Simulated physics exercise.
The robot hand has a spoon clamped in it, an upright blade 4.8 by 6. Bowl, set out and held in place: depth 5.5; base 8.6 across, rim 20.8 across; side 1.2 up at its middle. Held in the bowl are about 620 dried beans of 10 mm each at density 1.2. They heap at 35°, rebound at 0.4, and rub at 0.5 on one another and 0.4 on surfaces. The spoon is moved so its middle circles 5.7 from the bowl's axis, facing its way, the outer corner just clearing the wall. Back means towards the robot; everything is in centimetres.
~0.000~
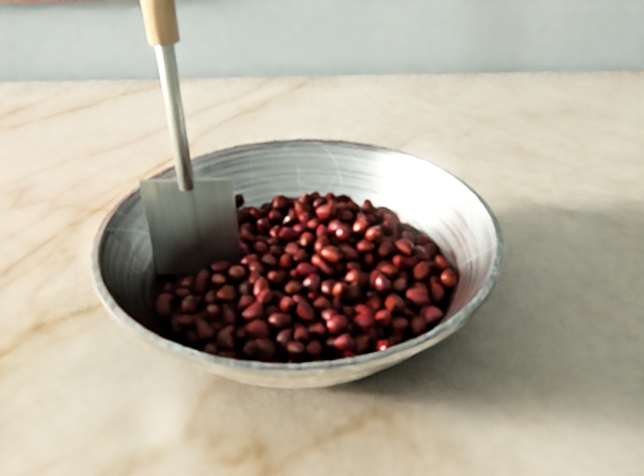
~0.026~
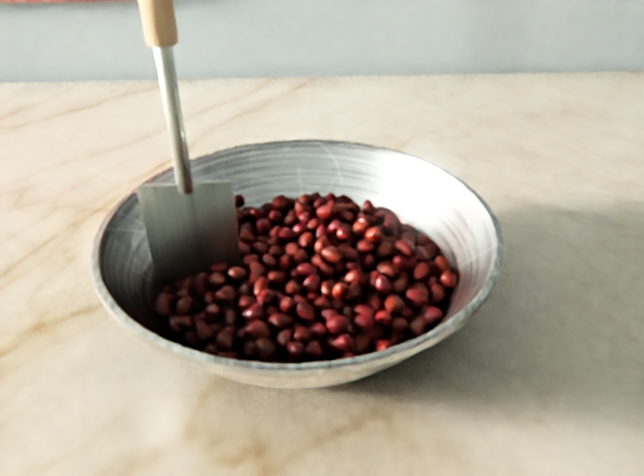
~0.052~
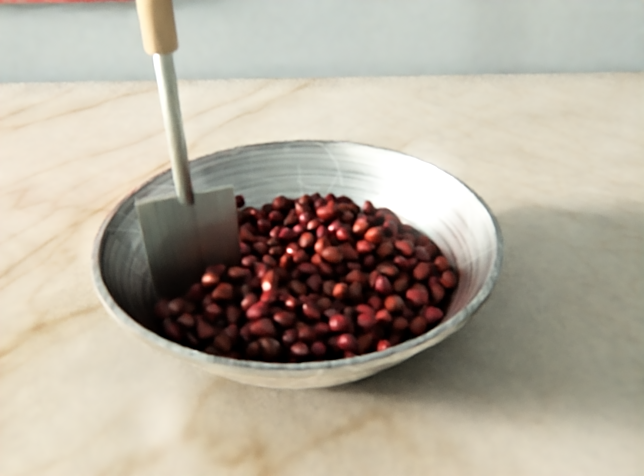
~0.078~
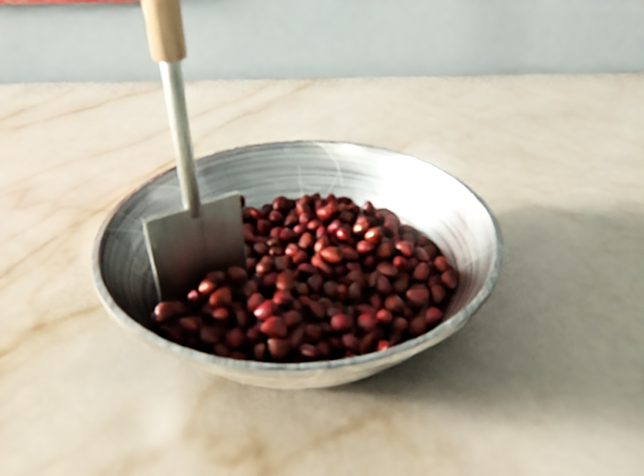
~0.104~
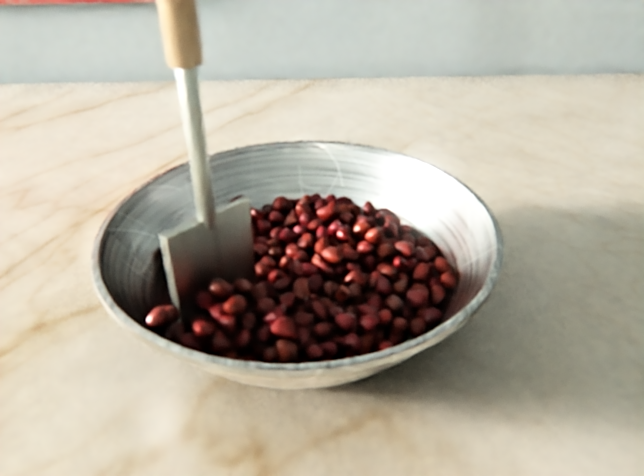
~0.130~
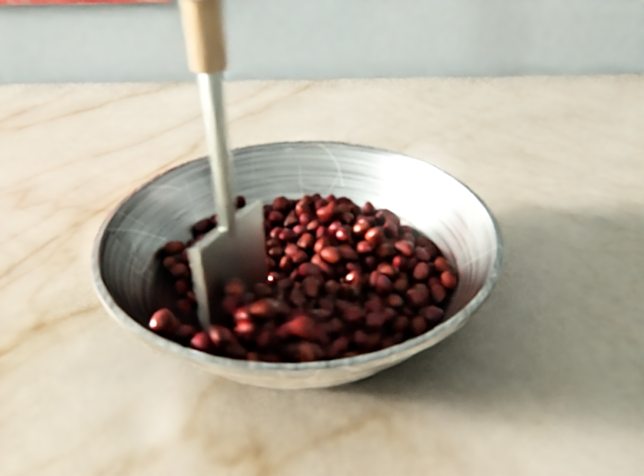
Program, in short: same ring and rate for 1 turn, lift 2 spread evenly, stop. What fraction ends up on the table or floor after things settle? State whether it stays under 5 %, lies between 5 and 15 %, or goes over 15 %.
It lies between 5 and 15 %.
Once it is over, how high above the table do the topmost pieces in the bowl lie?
Top height: Around 5.5 cm.
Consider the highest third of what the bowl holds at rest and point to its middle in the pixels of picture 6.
Centre, approx.: (310, 232).
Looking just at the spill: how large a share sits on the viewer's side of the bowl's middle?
Near 20 in a hundred.
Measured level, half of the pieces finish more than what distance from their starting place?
Reading: Around 1 cm.
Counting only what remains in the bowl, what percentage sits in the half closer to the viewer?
About 40 per cent.
After 0.34 s, 175° round, highest piece 8 above the table; 596 in the bowl, 1 on the table or floor, 18 in flight or on the tool.
After 0.56 s, 291° round, highest piece 8 above the table; 570 in the bowl, 39 on the table or floor, 6 in flight or on the tool.
After 0.87 s, 0° round, highest piece 6 above the table; 566 in the bowl, 49 on the table or floor.
After 1.57 s, 0° round, highest piece 6 above the table; 566 in the bowl, 49 on the table or floor.
At rest, 566 in the bowl, 49 on the table or floor. That is 8 % on the table or floor.
